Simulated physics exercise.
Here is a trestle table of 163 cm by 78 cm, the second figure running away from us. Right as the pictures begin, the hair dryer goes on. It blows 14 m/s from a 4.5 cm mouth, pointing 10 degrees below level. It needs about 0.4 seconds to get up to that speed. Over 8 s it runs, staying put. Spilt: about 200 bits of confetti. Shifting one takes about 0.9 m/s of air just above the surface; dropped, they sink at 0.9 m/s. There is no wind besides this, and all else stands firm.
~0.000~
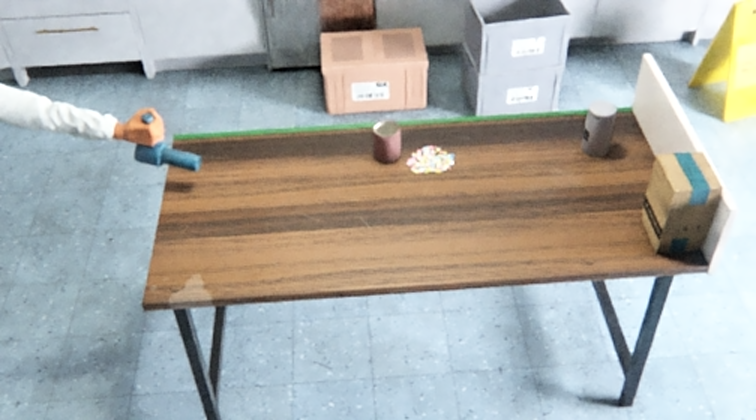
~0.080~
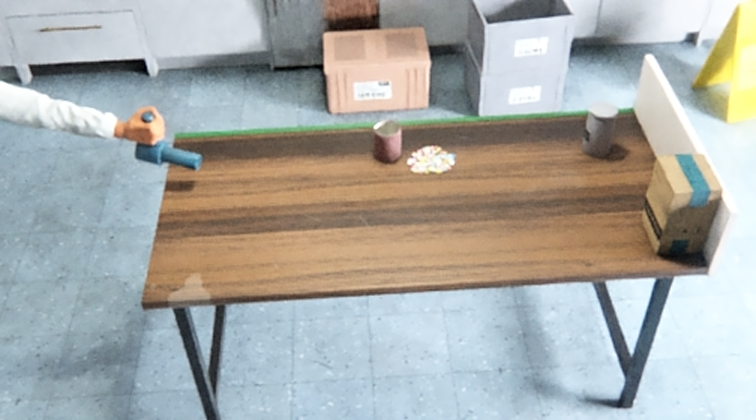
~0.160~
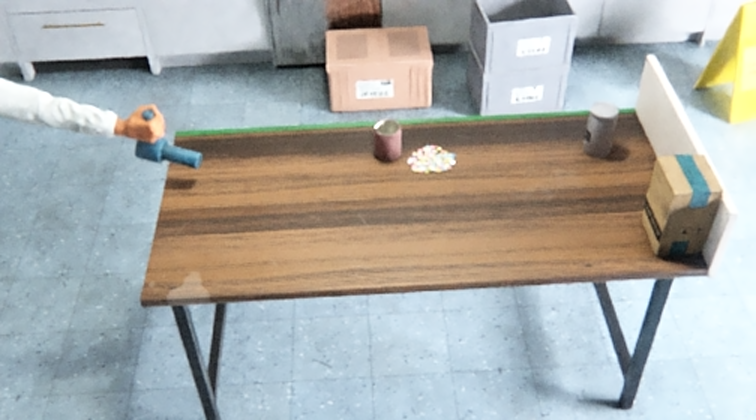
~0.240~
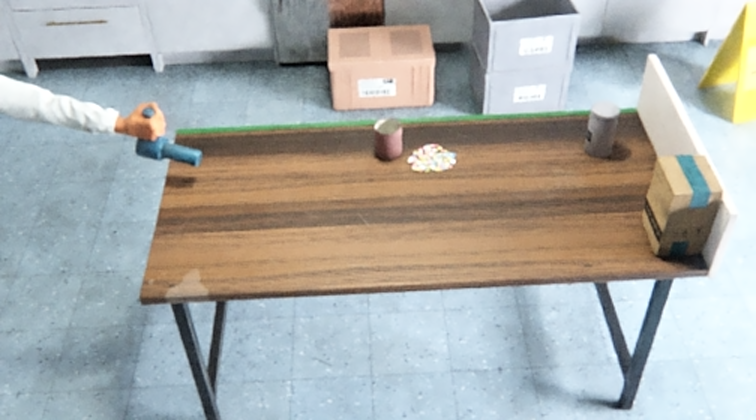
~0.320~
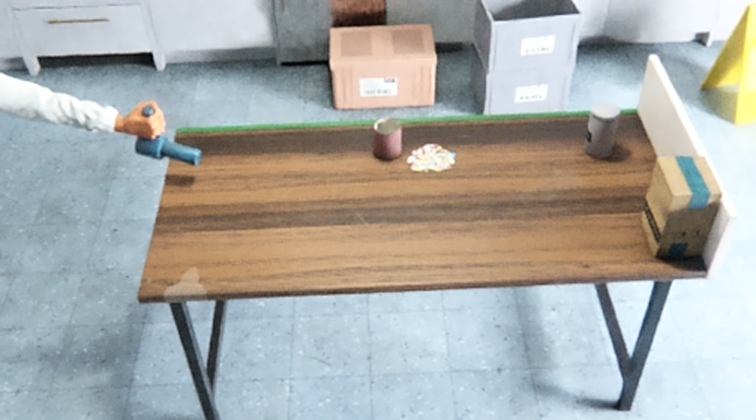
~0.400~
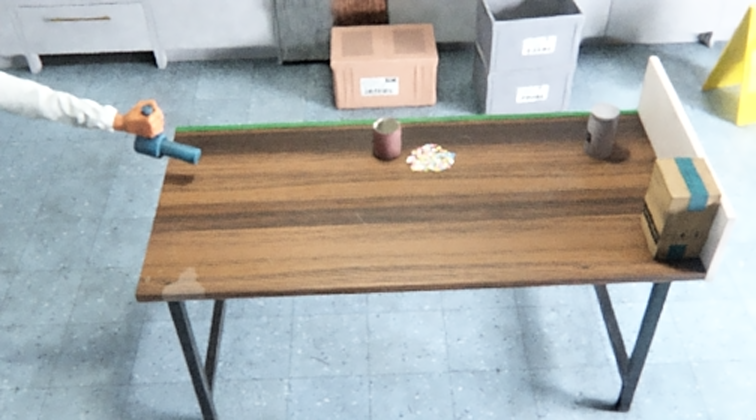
A white-sleeved arm with an orange hand holds a blue hair dryer at the left end of a brown wooden trestle table, seen from above in a grey-tiled room. A dark red mug, pale multicoloured confetti and a grey jar sit toward the green far edge, with a cardboard box by a white board at right. The confetti stays still as the view shifts very slightly.
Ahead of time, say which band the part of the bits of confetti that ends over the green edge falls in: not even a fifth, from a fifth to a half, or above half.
Over half.
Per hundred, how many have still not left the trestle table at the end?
About 15 per cent.
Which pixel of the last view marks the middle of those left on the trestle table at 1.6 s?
(594, 136).
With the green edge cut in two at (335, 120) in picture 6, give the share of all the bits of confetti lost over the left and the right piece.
My take is close to 0 percent on the left side and near 90 percent on the right.
After 1.6 s, 88 % are on the move or not yet settled, 18 % are over the green edge; the middle of those still in play is near (594, 136).
After 2.6 s, 42 % are on the move or not yet settled, 63 % are over the green edge; the middle of those still in play is near (596, 138).
After 4.4 s, 29 % are on the move or not yet settled, 72 % are over the green edge; the middle of those still in play is near (581, 150).
After 8.0 s, at the end, 86 % are over the green edge; the middle of those still in play is near (511, 127).
